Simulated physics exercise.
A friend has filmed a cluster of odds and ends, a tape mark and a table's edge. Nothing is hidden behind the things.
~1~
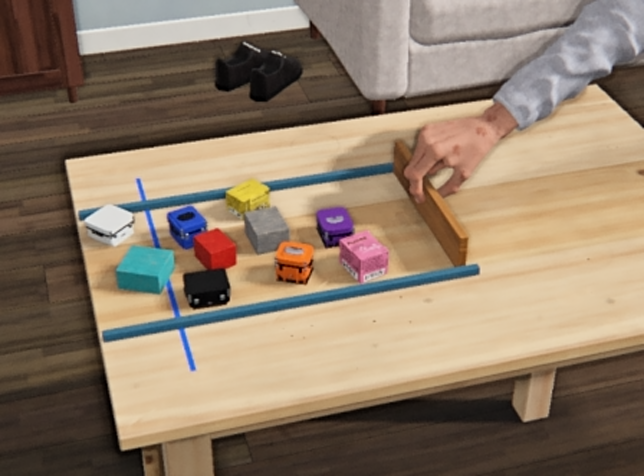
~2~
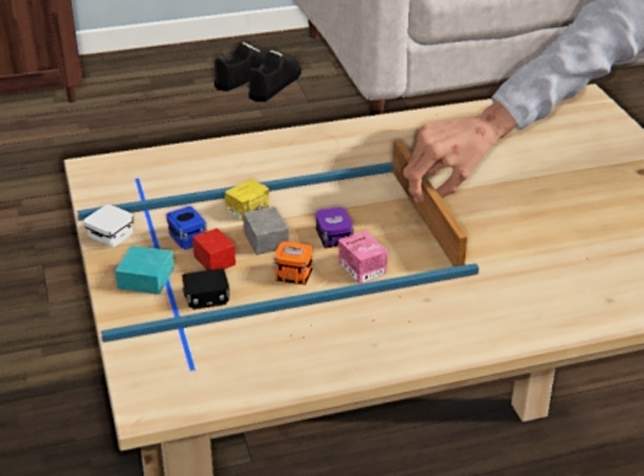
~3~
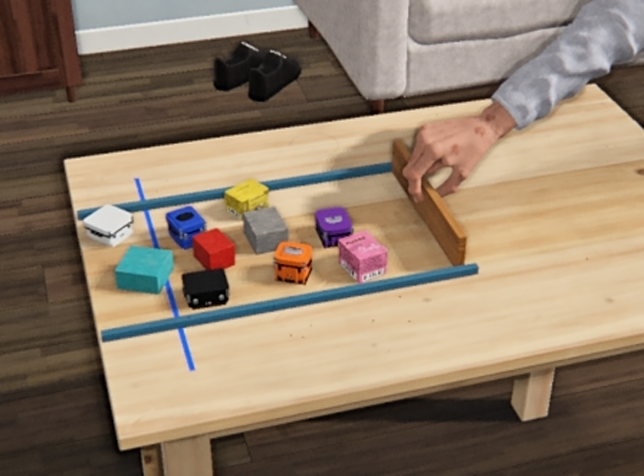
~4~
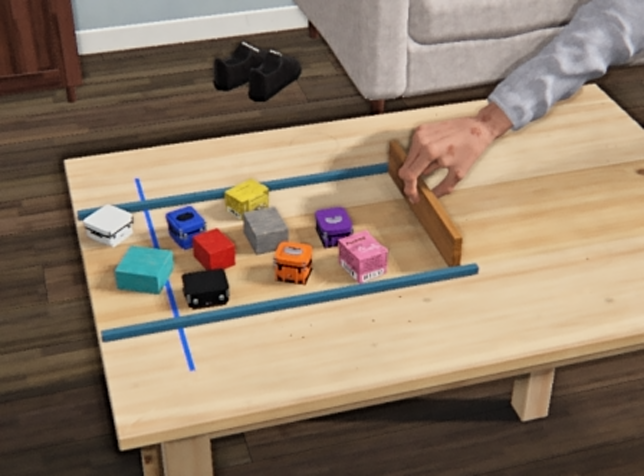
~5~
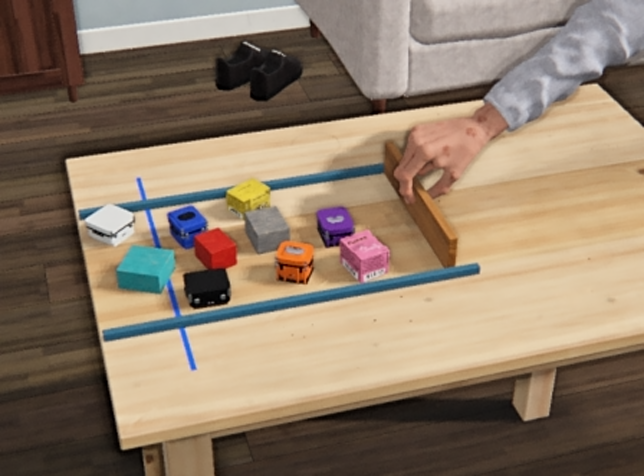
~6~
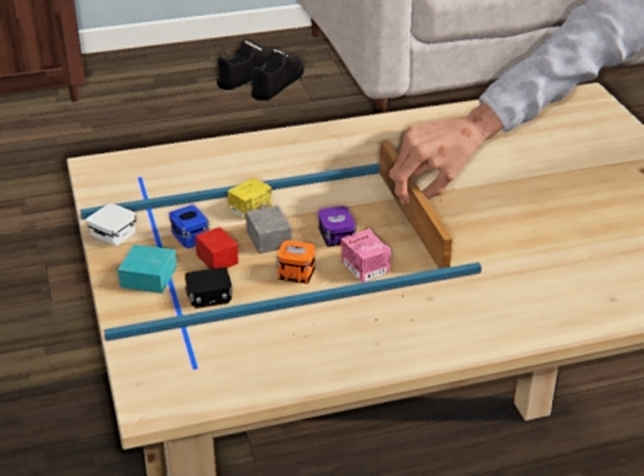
A hand slides a wooden board slightly left toward small colourful blocks that stay still.
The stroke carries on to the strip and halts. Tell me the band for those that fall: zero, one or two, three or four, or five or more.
As it turns out, the number that fall off is three or four.
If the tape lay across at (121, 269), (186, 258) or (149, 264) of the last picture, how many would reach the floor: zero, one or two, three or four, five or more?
In that order: 5 or more; one or two; three to four.
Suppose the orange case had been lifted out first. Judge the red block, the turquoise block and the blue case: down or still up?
The red block drops off; the turquoise block goes over; the blue case is kept.
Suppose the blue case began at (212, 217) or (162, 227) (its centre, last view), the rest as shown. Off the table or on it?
The blue case does not fall; does not fall.
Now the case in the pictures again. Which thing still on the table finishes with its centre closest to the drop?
That is the white case.
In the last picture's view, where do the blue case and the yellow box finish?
Near (104, 234) and (133, 212).
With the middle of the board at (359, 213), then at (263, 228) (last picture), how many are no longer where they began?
By then 1, and 9.
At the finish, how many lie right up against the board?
That makes 3.
Soon after, none off yet; white case at rest near (112, 225); turquoise block at rest near (148, 268); blue case at rest near (189, 227).
Then, none off yet; white case at rest near (112, 225); turquoise block at rest near (148, 268); blue case moving near (184, 227).
Further on, none off yet; white case moving near (104, 223); turquoise block moved about its own width near (93, 283); blue case moved well along near (128, 229).
At rest, the number that fall off is three or four; fallen, red block, black case and turquoise block.
